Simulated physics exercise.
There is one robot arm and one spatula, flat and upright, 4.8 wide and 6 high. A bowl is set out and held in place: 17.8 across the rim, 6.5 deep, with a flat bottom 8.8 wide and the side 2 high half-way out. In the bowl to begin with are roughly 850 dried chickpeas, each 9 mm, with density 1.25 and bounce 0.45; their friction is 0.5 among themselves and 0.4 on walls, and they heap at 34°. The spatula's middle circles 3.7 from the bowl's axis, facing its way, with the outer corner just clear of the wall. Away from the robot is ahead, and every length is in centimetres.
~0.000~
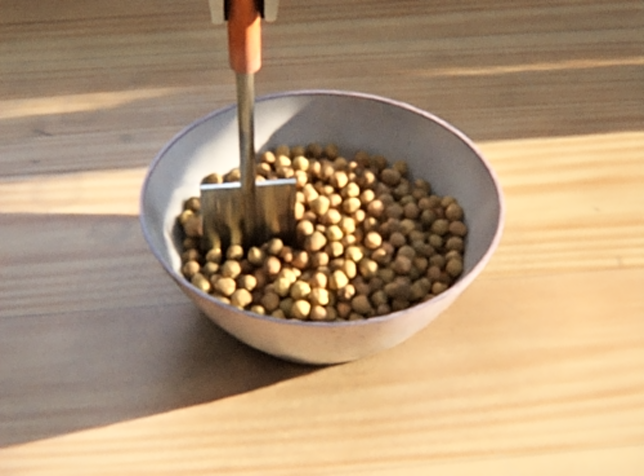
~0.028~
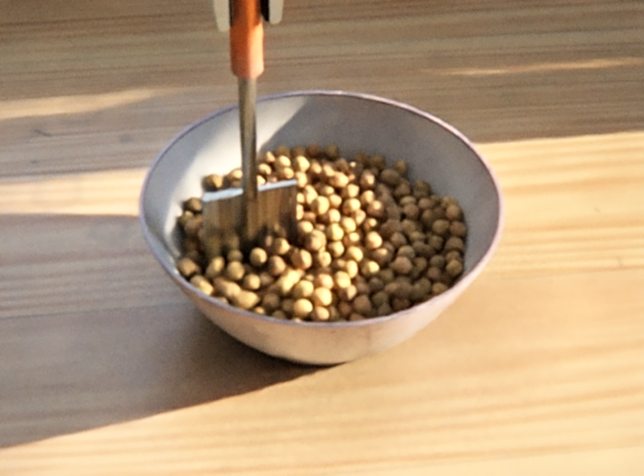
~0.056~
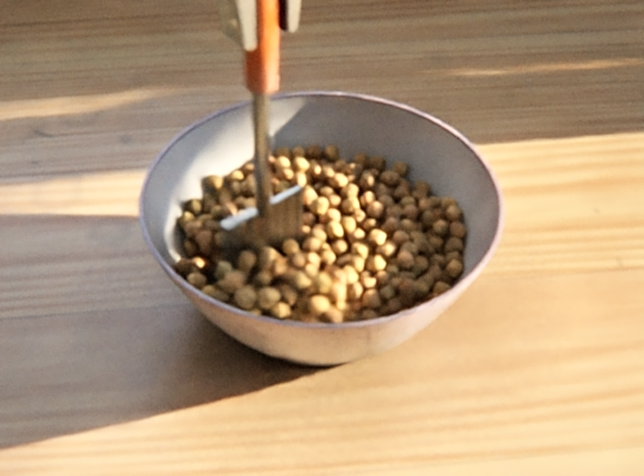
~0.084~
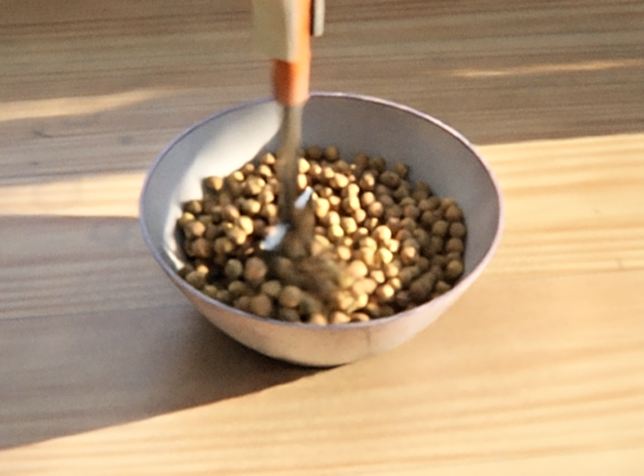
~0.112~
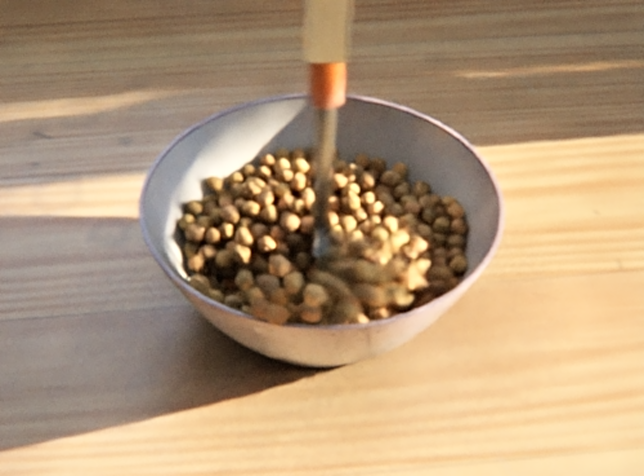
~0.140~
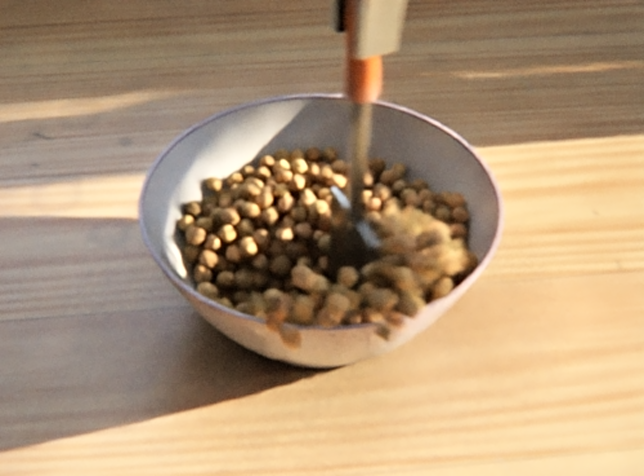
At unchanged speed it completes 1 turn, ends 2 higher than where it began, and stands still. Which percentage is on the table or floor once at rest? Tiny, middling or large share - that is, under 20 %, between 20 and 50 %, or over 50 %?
The share is middling, between 20 and 50 %.
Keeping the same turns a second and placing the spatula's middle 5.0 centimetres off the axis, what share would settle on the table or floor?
Then about 5 per cent.
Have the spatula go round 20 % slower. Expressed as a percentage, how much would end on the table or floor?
Estimated share: Near 20 %.
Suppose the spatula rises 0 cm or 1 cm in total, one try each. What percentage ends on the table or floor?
That gives about 35 per cent and 30 per cent, in order.
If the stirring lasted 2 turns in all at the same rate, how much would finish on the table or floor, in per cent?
Roughly 35 percent would end up there.
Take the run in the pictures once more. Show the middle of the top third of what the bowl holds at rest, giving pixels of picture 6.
Estimated centre: (267, 260).
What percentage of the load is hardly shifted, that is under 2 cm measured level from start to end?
30 %.
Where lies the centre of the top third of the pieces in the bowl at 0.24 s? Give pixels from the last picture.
Somewhere around (388, 168) in the last view.
After 0.24 s, 202° round, highest piece 10 above the table; 778 in the bowl, 8 on the table or floor, 64 in flight or on the tool.
After 0.35 s, 295° round, highest piece 11 above the table; 695 in the bowl, 74 on the table or floor, 81 in flight or on the tool.
After 0.60 s, 0° round, highest piece 7 above the table; 628 in the bowl, 220 on the table or floor, 2 in flight or on the tool.
After 1.30 s, 0° round, highest piece 6 above the table; 628 in the bowl, 222 on the table or floor.
At rest, 628 in the bowl, 222 on the table or floor. That is 26 % on the table or floor.
